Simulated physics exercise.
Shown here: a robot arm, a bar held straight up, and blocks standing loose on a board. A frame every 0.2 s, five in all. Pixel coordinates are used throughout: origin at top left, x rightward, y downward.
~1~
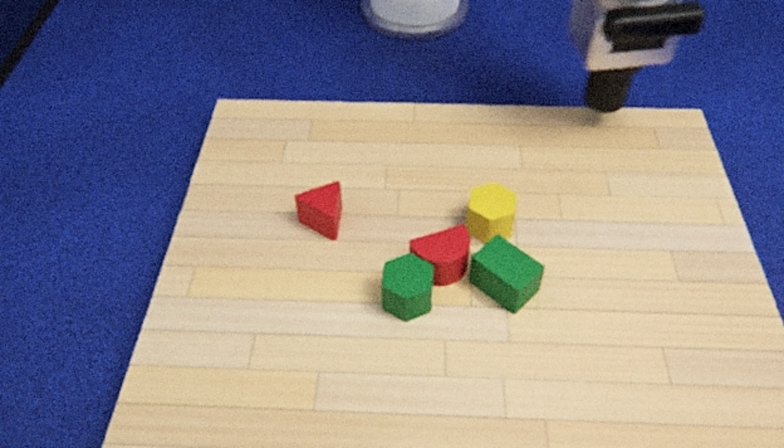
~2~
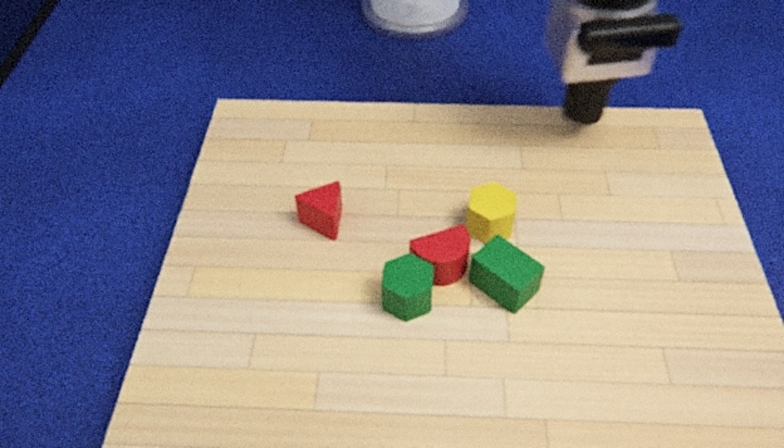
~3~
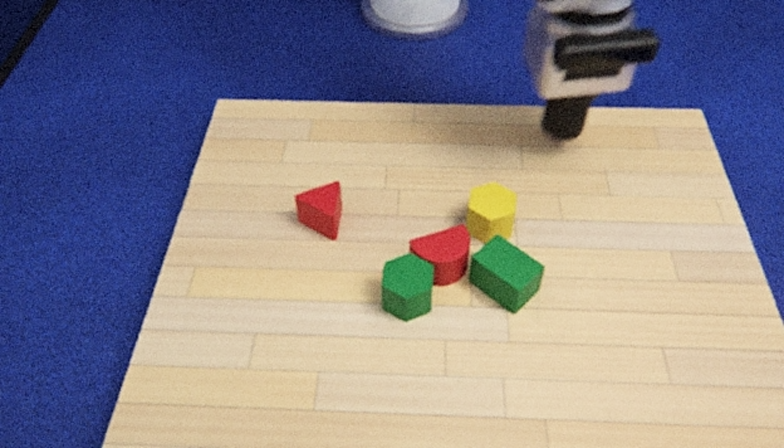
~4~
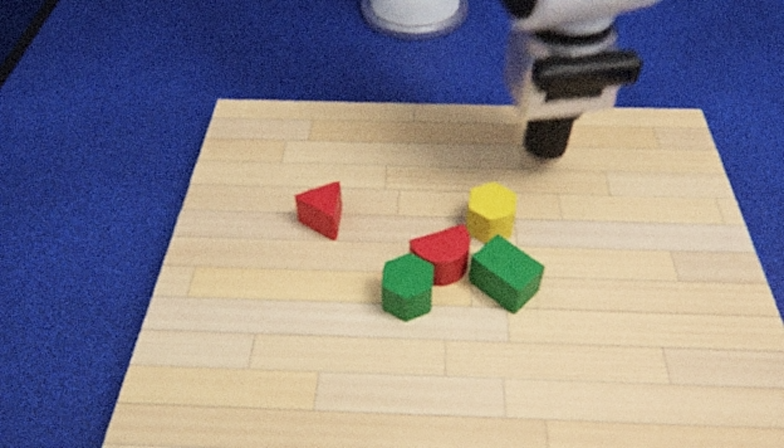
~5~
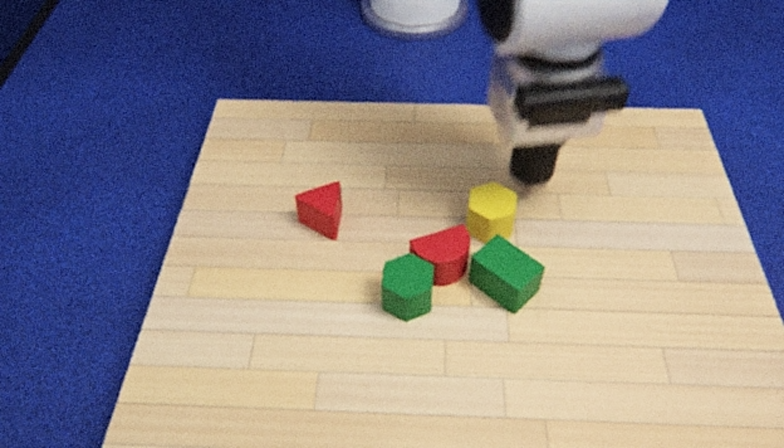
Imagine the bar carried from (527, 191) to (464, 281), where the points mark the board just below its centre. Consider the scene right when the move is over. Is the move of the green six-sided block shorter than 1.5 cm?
My answer is no.
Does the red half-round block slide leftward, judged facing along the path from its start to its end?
My answer is no.
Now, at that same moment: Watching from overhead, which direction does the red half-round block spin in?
Viewed from above, counterclockwise.
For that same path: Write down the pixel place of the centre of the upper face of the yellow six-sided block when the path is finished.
The centre of its top face lies at (428, 229).
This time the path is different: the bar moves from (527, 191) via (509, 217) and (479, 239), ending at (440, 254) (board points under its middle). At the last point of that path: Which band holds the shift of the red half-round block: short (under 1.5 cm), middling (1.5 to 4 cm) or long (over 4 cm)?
It is going to finish beyond 4 cm from where it is now.
What follows on the original path. One third of the way, bar (510, 202); green six-sided block (404, 279); red half-round block (437, 247); yellow six-sided block (474, 214), turned 20° clockwise.
Two thirds of the way, bar (489, 231); green six-sided block (383, 301), turned 20° anticlockwise; red half-round block (401, 260), turned 25° anticlockwise; yellow six-sided block (442, 229), turned 55° clockwise; green oblong block (509, 270), turned 10° anticlockwise.
At the end, bar (466, 263); green six-sided block (382, 302), turned 20° anticlockwise; red half-round block (391, 257), turned 45° anticlockwise; yellow six-sided block (428, 229), turned 80° clockwise; green oblong block (506, 288), turned 60° anticlockwise.
